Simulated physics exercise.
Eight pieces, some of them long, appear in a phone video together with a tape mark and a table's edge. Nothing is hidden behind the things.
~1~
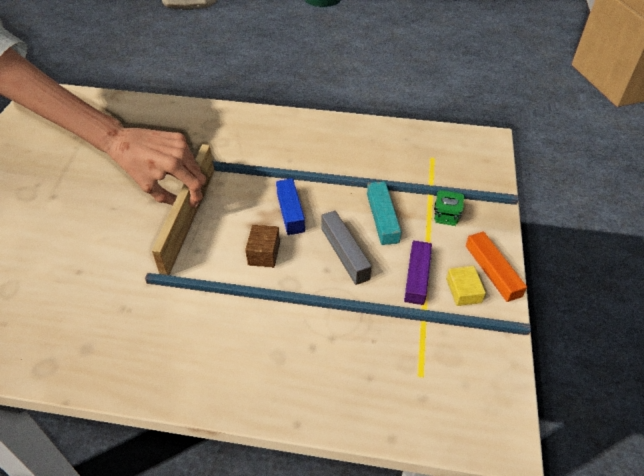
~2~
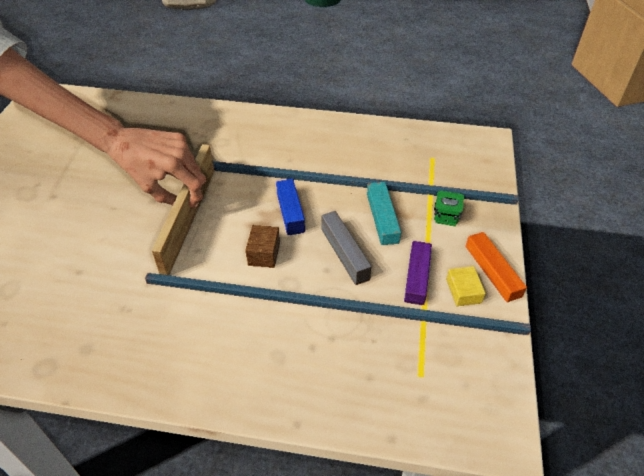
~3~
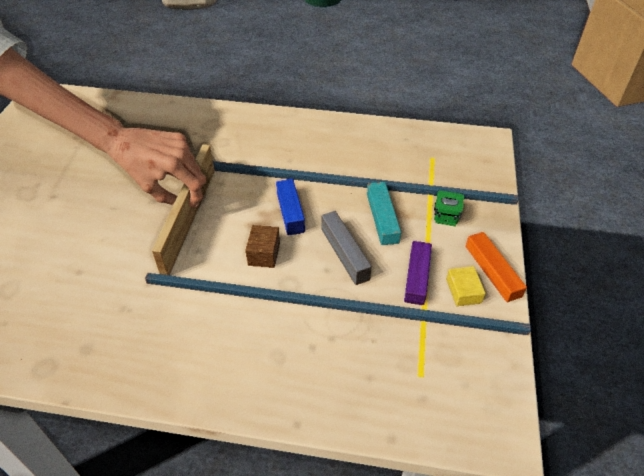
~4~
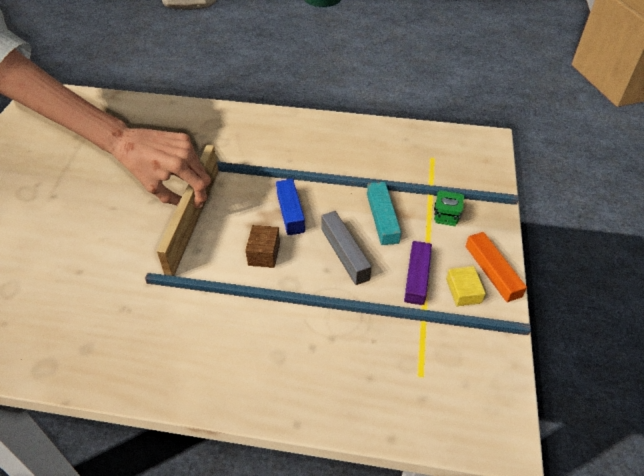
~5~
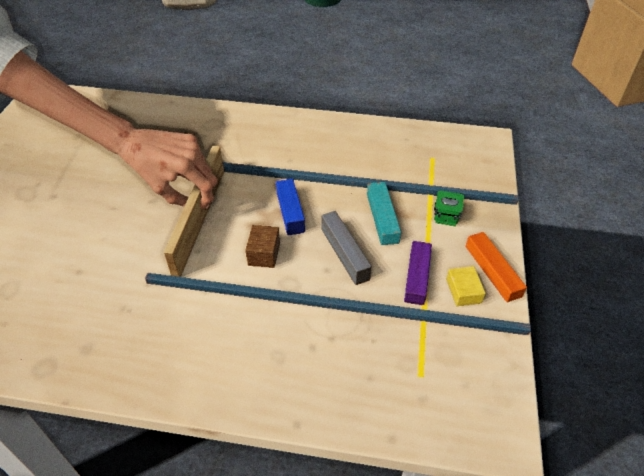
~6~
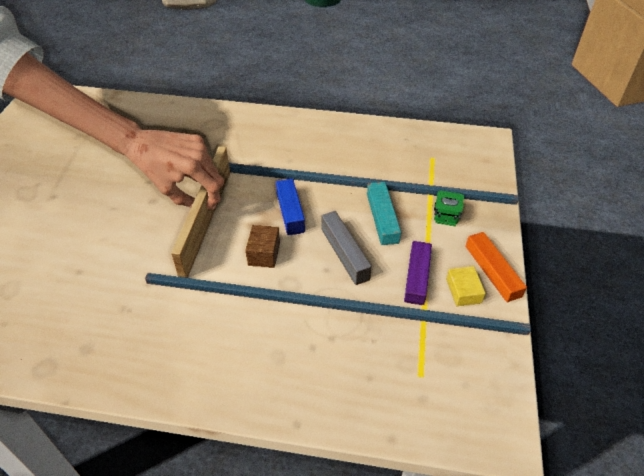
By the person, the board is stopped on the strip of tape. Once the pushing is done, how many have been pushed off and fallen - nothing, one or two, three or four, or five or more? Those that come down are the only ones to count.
By then nothing has fallen.
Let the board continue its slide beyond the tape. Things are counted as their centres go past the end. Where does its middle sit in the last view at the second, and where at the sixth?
Its middle is around (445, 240) and later (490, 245).
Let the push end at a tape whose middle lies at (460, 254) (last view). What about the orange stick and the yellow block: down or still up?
As for the orange stick, it is not retained; as for the yellow block, it is not retained.
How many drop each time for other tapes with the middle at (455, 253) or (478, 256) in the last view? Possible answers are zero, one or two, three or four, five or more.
Taking them in turn, either one or two; three or four.
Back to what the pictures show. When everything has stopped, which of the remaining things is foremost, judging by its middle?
The one in question is the orange stick.
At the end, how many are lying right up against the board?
It touches 2.
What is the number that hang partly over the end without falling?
As for overhanging, the count is 1.
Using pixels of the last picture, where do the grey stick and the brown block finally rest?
(465, 261) and (442, 269).
Early on, none off yet; orange stick at rest near (495, 266); yellow block at rest near (465, 286); green case at rest near (448, 209).
Finally, the number that fall off is zero.
